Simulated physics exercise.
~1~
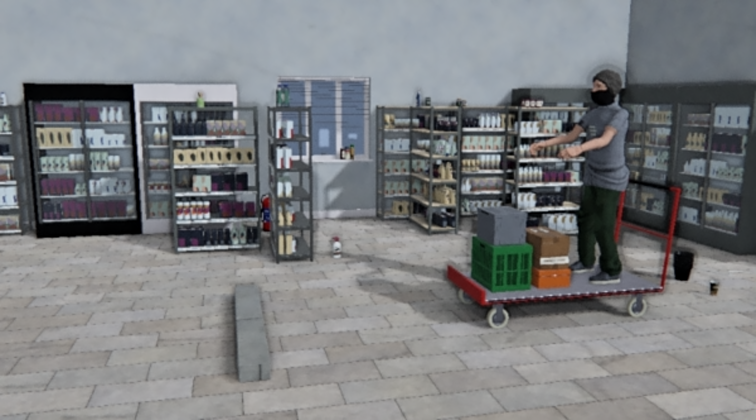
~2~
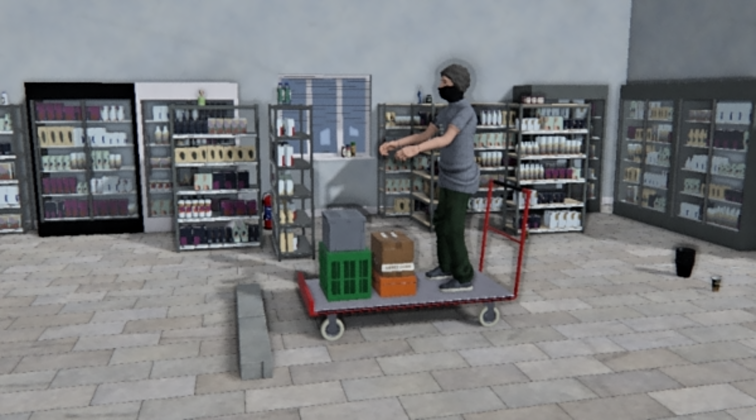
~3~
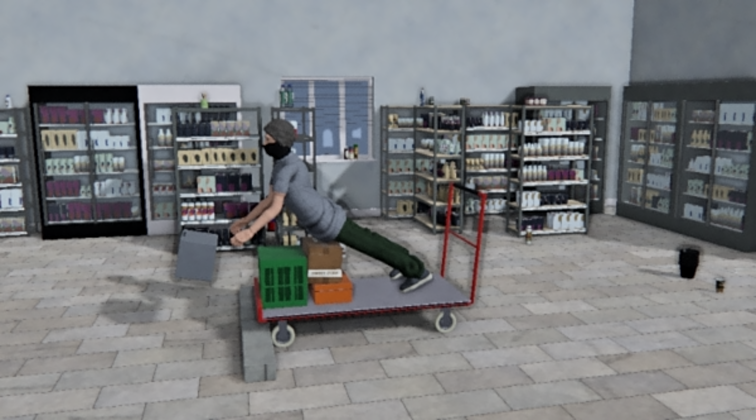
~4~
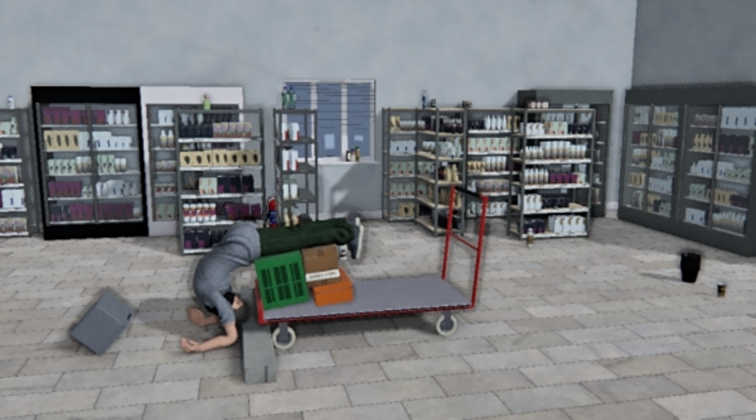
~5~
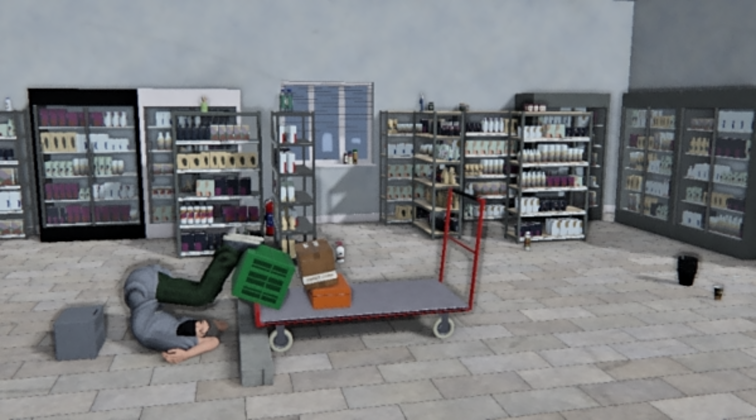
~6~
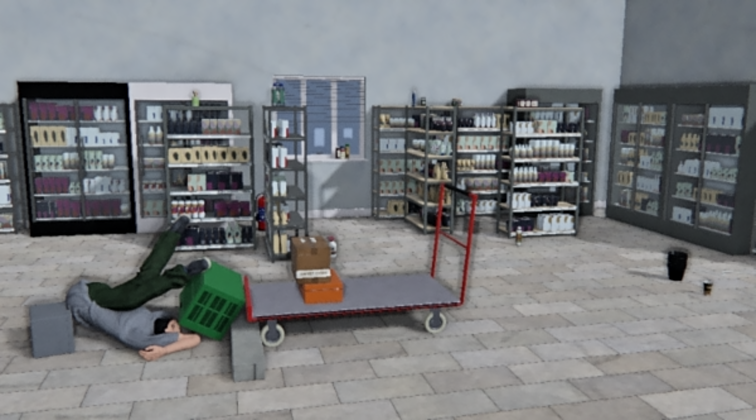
Masked person riding a red flat cart into a low kerb, pitching headfirst onto the floor with a grey tote and green crate.
